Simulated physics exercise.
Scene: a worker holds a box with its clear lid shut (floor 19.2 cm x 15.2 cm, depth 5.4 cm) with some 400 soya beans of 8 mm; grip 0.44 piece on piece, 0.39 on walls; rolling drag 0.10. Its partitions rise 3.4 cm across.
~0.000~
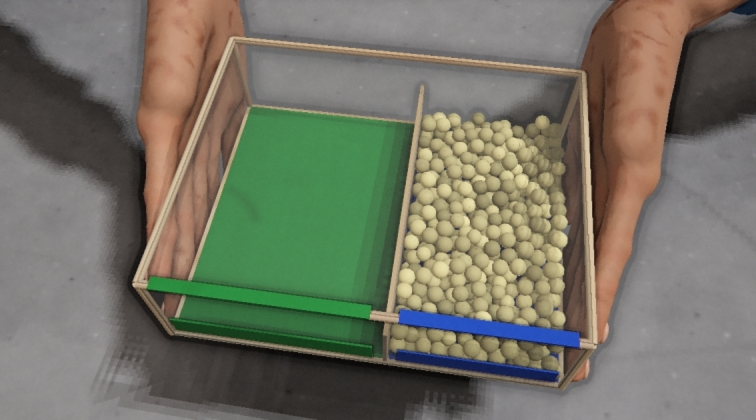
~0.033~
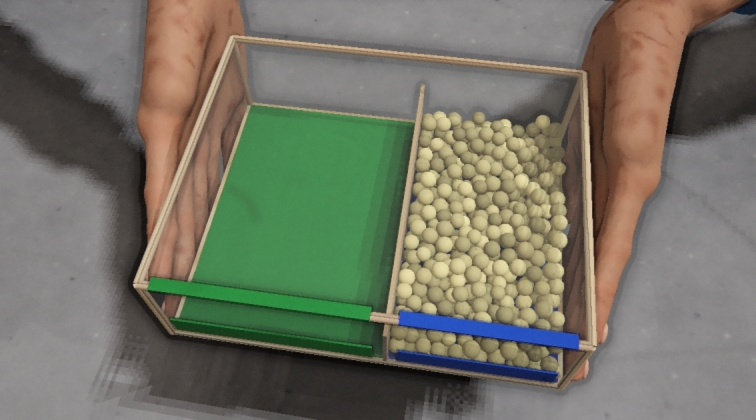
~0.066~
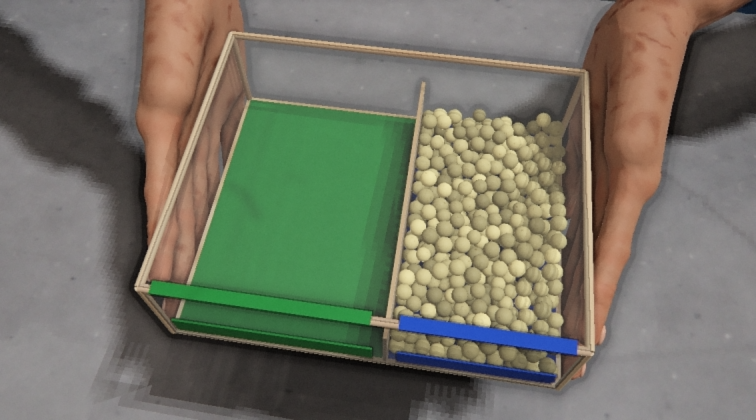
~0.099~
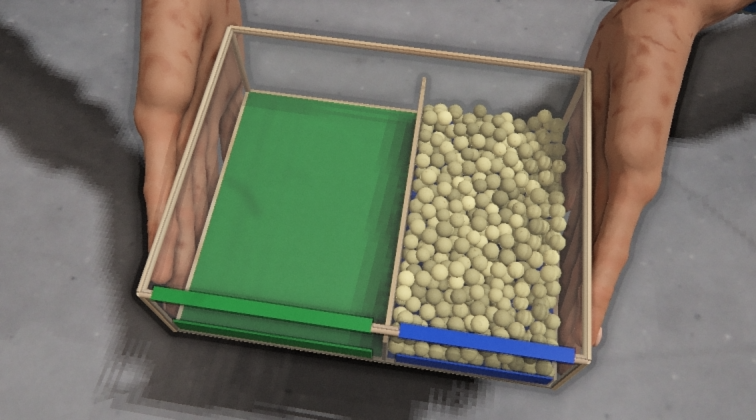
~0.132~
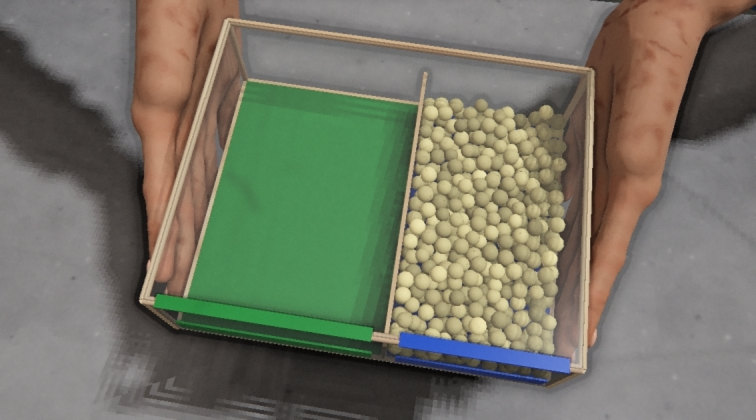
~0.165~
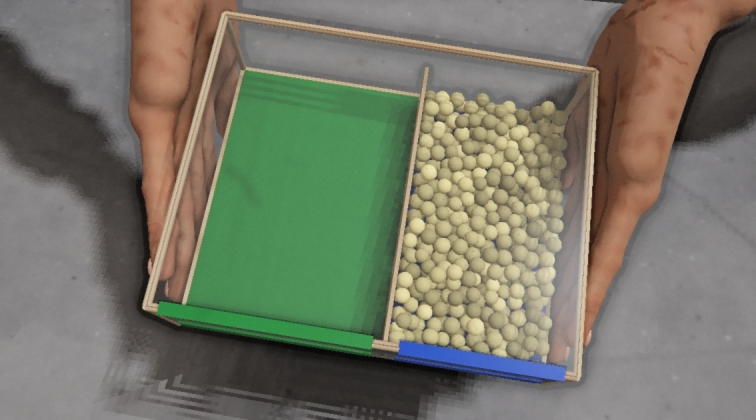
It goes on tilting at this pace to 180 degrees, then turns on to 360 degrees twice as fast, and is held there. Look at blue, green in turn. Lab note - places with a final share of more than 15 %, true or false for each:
Blue compartment: True, green compartment: True.
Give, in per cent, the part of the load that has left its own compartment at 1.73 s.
About 30 per cent sits outside its starting compartment by then.
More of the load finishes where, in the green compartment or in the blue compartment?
If you compare the two, more of the load comes to rest in the blue compartment.
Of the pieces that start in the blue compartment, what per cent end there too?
About 70 %.
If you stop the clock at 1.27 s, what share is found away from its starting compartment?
Roughly 0 per cent is out of its starting compartment by then.
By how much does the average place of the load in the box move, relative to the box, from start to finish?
Around 5.5 centimetres.
Then, at 0.77 s, tilt 108 degrees; blue 100 %; middle of all pieces near (452, 212).
After 1.27 s, tilt 179 degrees; blue 100 %; middle of all pieces near (442, 113).
Then, at 1.73 s, tilt 69 degrees; blue 70 %, green 30 %; middle of all pieces near (444, 214).
After 2.17 s, tilt 0 degrees; blue 70 %, green 30 %; middle of all pieces near (435, 142).
At rest (3.1 s), blue 70 %, green 30 %.
